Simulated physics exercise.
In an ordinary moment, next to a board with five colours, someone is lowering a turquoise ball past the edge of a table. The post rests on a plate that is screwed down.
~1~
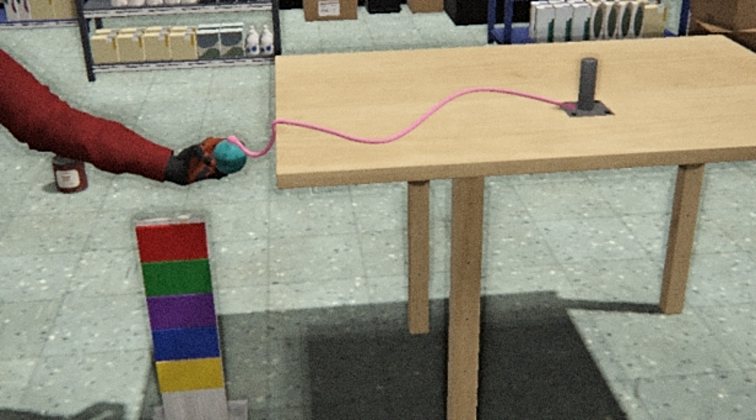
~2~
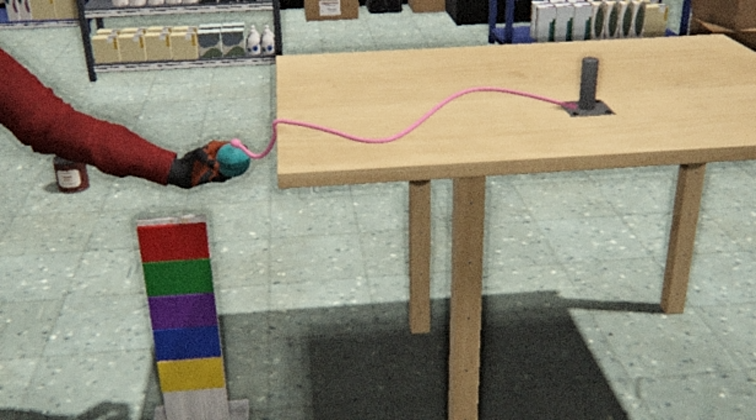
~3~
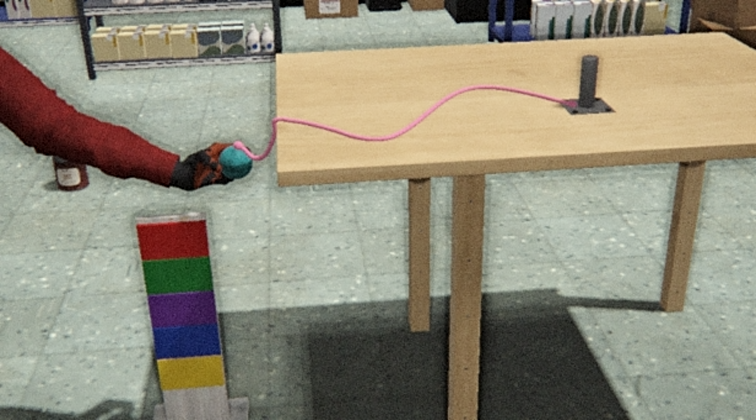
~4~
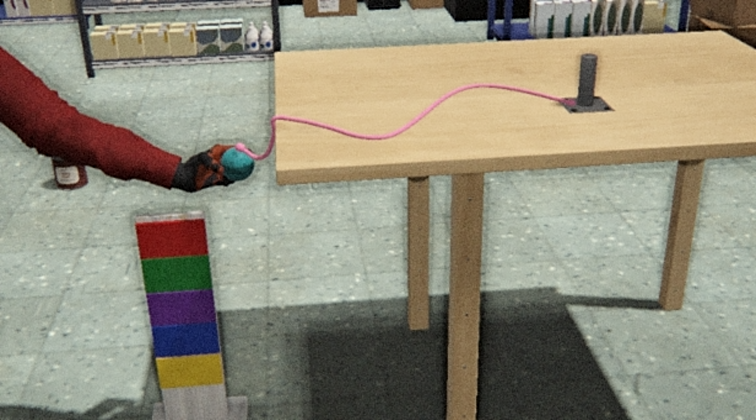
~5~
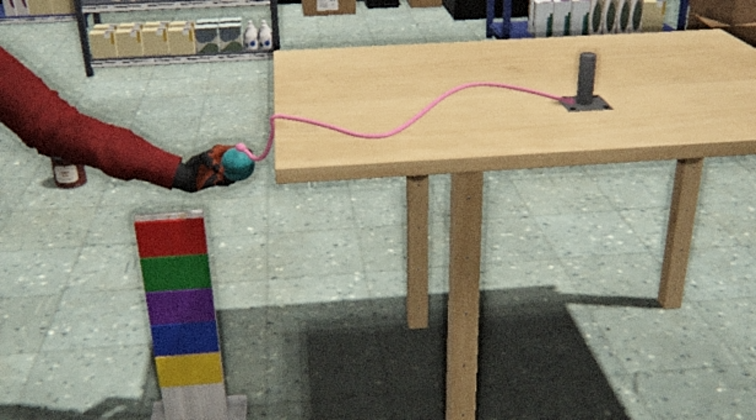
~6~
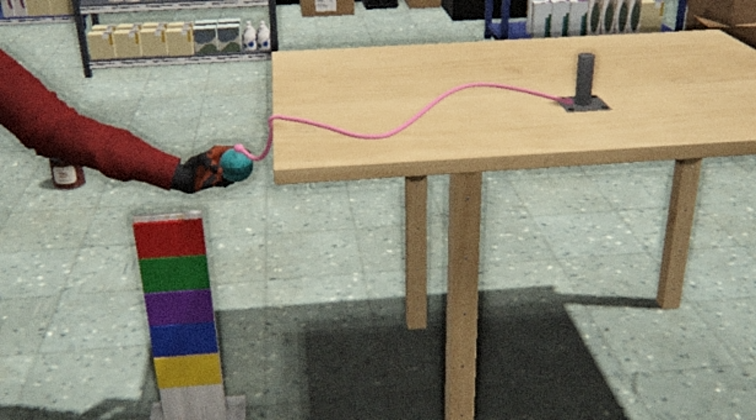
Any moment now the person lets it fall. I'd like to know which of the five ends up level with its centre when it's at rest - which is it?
It's purple.
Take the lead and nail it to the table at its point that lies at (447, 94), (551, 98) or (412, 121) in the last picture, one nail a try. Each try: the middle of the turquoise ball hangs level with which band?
Each in turn comes out as green, purple, red.
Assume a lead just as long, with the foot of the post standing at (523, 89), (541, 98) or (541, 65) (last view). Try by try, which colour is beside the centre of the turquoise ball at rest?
For the first it is blue, for the second blue, for the third purple.
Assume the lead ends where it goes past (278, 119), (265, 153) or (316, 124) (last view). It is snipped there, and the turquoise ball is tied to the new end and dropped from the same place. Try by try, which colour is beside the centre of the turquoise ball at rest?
Lab note - try 1: Red; try 2: Green; try 3: Above them all.
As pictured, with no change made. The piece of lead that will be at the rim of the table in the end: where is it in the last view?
About (378, 137).
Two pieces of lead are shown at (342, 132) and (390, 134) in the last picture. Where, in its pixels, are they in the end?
About (274, 152), and the other about (286, 112).
Soon after, ball near (295, 301); level with purple.
Then, ball near (285, 300); level with purple.
At rest, ball near (286, 301); level with purple. The purple one.
